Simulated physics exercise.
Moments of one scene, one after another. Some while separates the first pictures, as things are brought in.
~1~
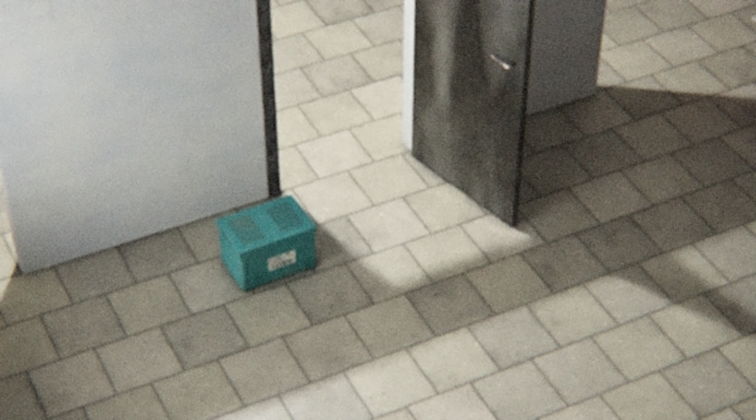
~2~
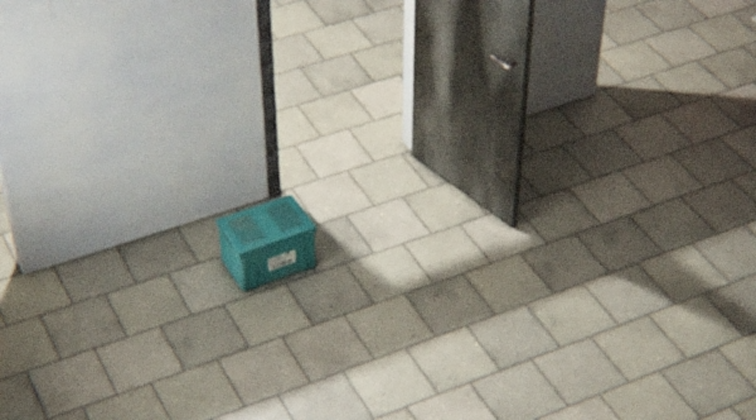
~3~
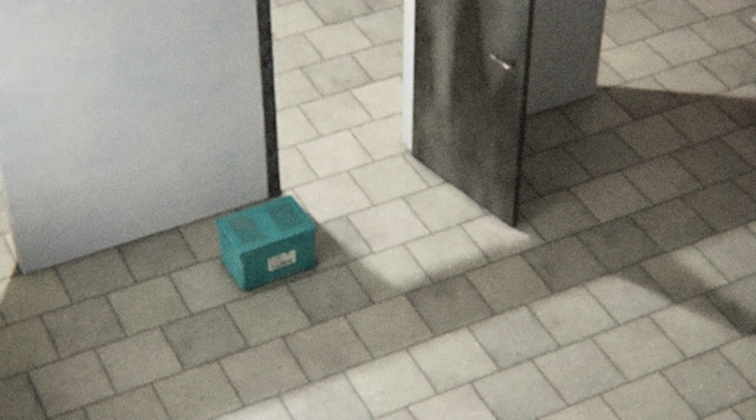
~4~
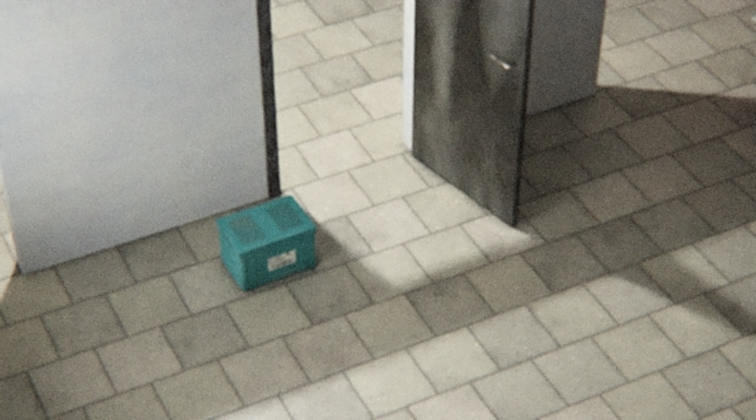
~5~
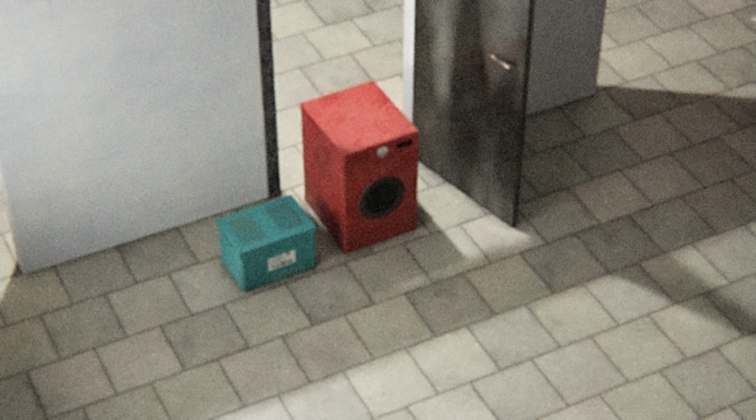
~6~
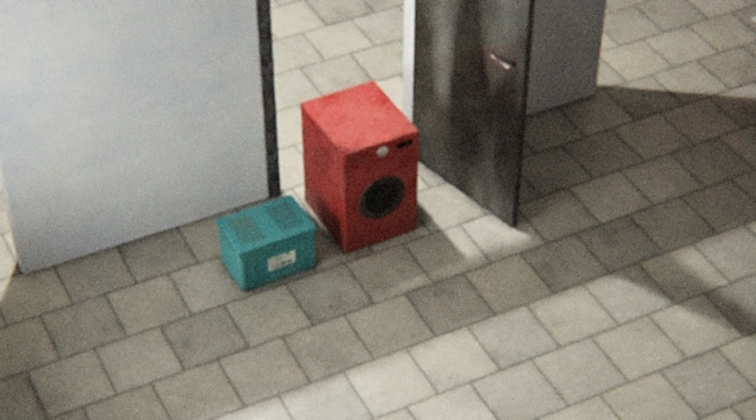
Red front-loading appliance appearing in the open doorway beside a turquoise tote, then standing still while the door stays wide open.
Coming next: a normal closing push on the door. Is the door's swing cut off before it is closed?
Yes.
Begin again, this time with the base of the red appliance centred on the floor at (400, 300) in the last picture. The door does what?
It then comes fully to.
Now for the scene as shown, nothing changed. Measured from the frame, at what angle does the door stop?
Roughly 65 degrees open.
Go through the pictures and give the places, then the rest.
Door wide open and still; turquoise tote (267, 244), in the first picture.
Door wide open and still; turquoise tote (267, 244), in the second picture.
Door wide open and still; turquoise tote (267, 244), in the third picture.
Door wide open and still; turquoise tote (267, 244), in the fourth picture.
Door wide open and still; turquoise tote (267, 244), in the fifth picture.
Door wide open and still; red appliance (360, 167); turquoise tote (267, 244), in the sixth picture.
Then, 0.50 s later than the last frame, open by 97°.
Then, 0.80 s later than the last frame, open by 84°.
Then, 1.00 s later than the last frame, open by 74°.
Then, 1.20 s later than the last frame, open by 65°.
When it is over, open by 64°; both as before. End places, in pixels of the last picture, red appliance near (355, 166).
